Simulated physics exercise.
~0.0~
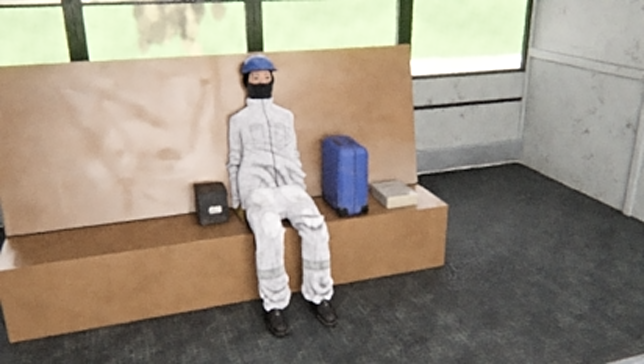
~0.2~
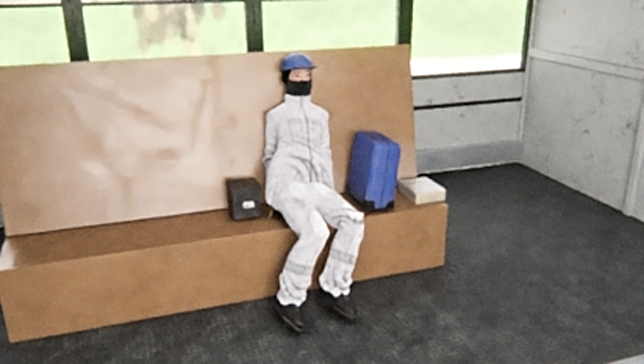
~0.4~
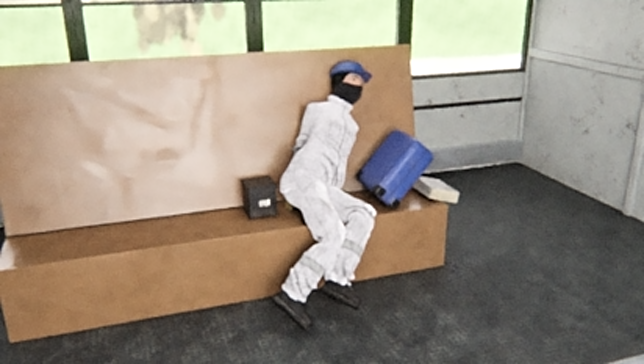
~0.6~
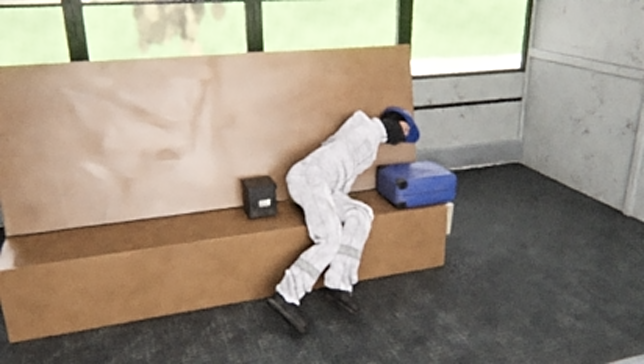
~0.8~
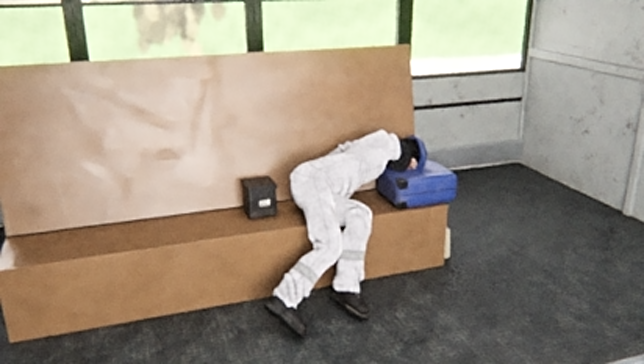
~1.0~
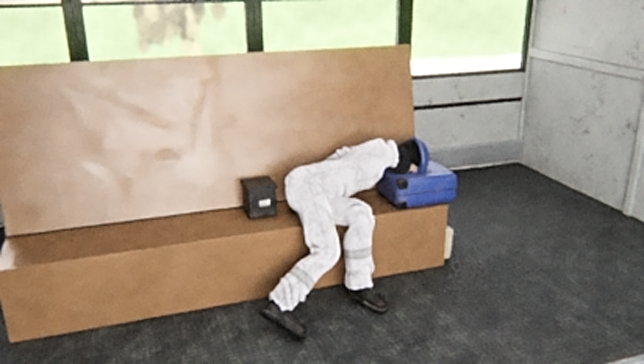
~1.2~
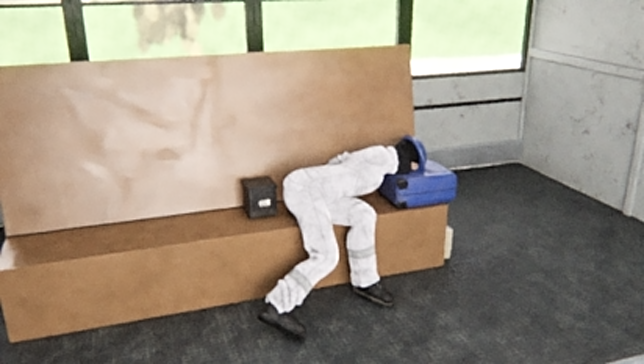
A seated passenger slides right and slumps onto a toppled blue case as a folder drops.
